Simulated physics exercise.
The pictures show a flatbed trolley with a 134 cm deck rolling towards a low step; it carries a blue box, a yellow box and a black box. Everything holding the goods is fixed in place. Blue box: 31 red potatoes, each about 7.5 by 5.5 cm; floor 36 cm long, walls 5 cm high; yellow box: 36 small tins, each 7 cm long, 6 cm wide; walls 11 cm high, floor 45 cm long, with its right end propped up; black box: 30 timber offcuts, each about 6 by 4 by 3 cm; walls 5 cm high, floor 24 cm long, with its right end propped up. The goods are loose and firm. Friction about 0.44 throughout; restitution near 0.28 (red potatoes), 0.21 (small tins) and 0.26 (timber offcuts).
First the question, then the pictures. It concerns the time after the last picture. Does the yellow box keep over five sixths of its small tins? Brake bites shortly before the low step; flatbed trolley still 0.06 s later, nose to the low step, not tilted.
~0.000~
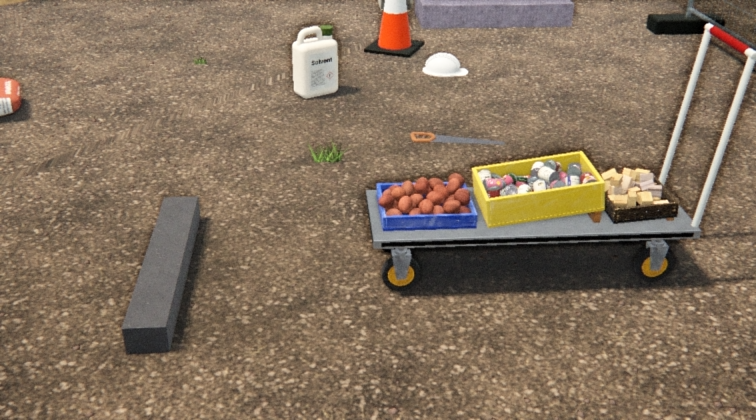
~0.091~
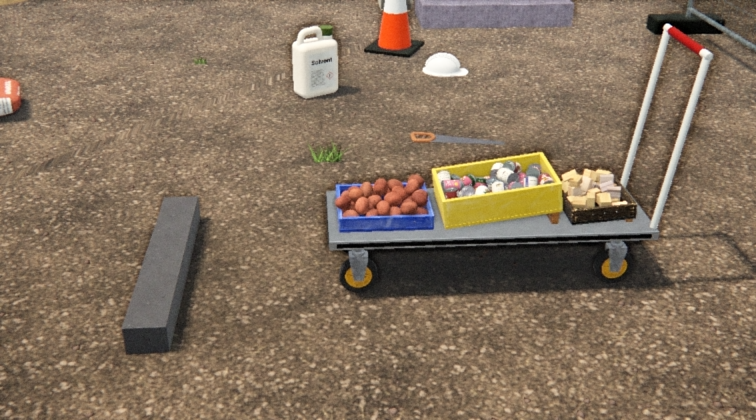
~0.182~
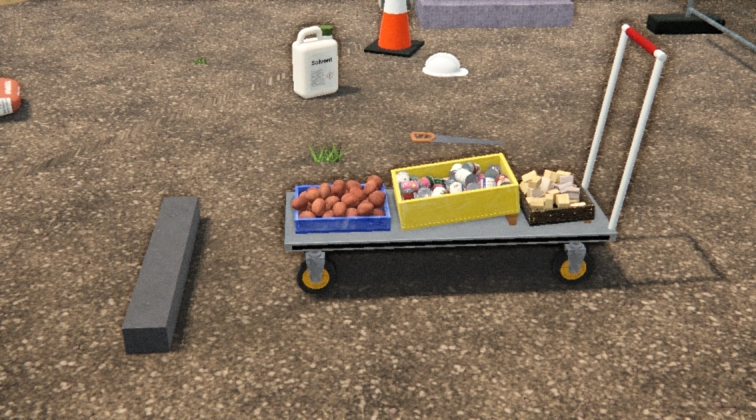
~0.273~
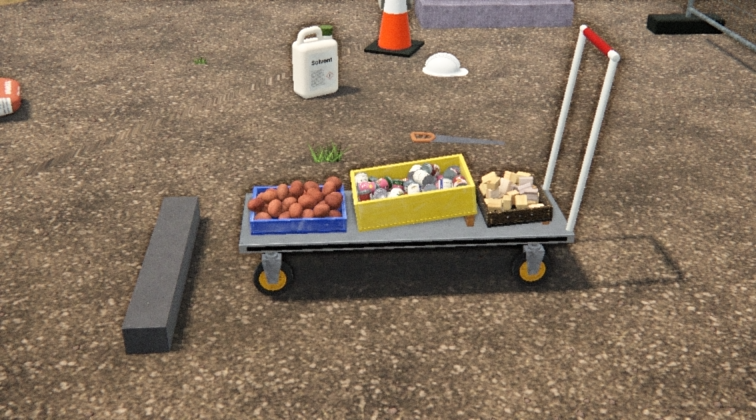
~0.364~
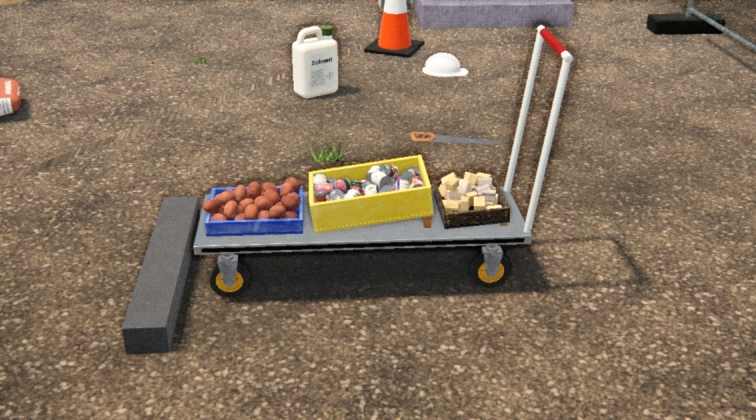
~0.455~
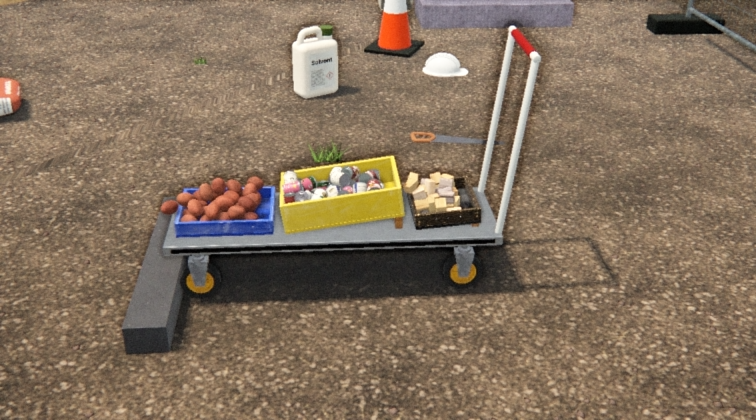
Yes, it loses under a sixth.
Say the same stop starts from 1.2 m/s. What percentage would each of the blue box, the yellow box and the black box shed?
Then the blue box sheds 10 per cent of its load, the yellow box 0 per cent, and the black box 10 per cent.
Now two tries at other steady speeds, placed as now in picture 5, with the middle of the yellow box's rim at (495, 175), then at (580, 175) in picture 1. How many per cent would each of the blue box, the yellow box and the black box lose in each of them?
Blue box 20 then 50, yellow box 0 then 10, black box 10 then 20 per cent.
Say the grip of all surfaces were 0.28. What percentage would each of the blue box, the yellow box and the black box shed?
Blue box 30%, yellow box 0%, black box 10%.
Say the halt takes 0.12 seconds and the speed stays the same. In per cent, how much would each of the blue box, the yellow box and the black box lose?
With that change, blue box 20 per cent, yellow box 0 per cent, black box 20 per cent.
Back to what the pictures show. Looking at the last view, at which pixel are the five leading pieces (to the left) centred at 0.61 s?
Their mean place is roughly (155, 216) in the last picture.
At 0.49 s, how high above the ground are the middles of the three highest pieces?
Roughly 44 centimetres.
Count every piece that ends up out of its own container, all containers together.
Taken together it comes to about 16.
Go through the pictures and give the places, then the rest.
In the first frame (we follow the rim corner now nearest the camera), yellow box at (489, 199); black box at (617, 209); 82 cm still to roll; nothing out yet.
The second frame shows yellow box at (446, 201); black box at (575, 210); 64 cm still to roll.
The third frame shows yellow box at (402, 202); black box at (533, 211); 47 cm still to roll.
The fourth frame shows yellow box at (358, 203); black box at (490, 212); 29 cm still to roll.
The fifth frame shows yellow box at (313, 204); black box at (447, 214); 12 cm still to roll.
The sixth frame shows yellow box at (283, 205); black box at (418, 215); stopped; 1 out, the lowest potato at (170, 208).
After 0.49 s, 2 of 31 out of the blue box, 0 of 36 out of the yellow box and 2 of 30 out of the black box.
After 0.61 s, 6 of 31 out of the blue box, 0 of 36 out of the yellow box and 2 of 30 out of the black box.
After 0.84 s, 10 of 31 out of the blue box, 0 of 36 out of the yellow box and 3 of 30 out of the black box.
Outcome (at 1.35 s), 10 of 31 out of the blue box, 1 of 36 out of the yellow box and 4 of 30 out of the black box. Asked share, 1 of 36, 3 per cent.
